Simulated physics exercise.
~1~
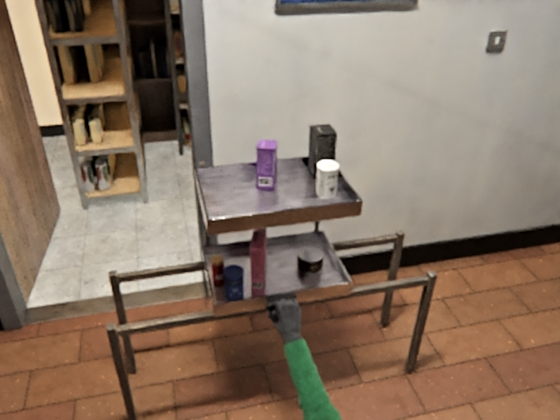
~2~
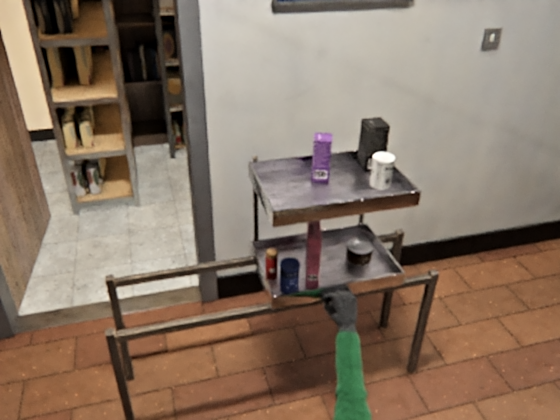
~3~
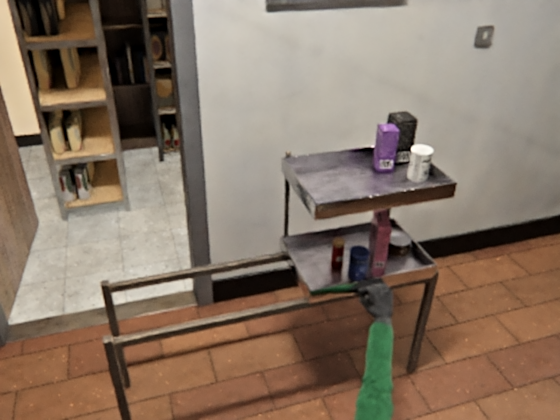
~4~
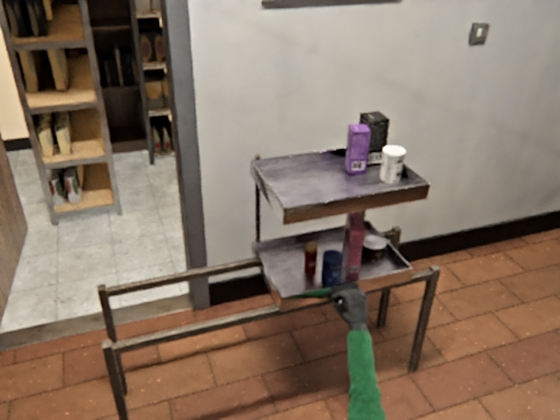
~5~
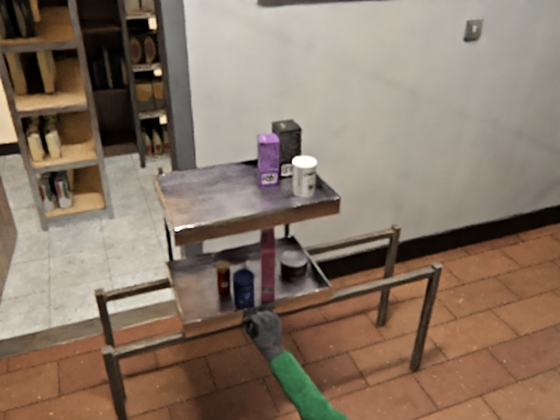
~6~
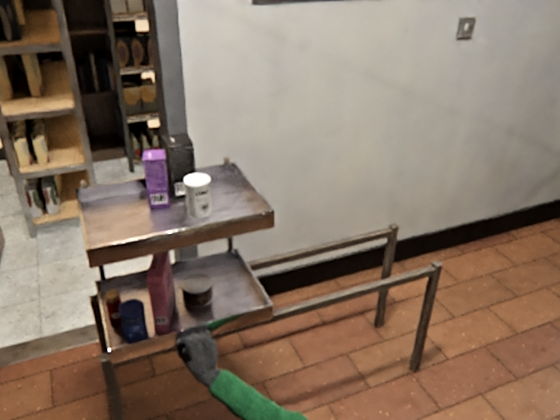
In a room with a terracotta tile floor and a pale wall, seen from slightly above, a two-tiered metal tray stands on a long rail frame beside a doorway with bookshelves beyond. A purple carton, a black carton and a white tin stand on top, with a red shaker, a blue tin, a pink packet and a dark tub below. A green-sleeved arm with a grey glove moves the tray right to the end of the rails. The hand then brings it back left, past the middle, to the left end. Everything aboard stays upright.
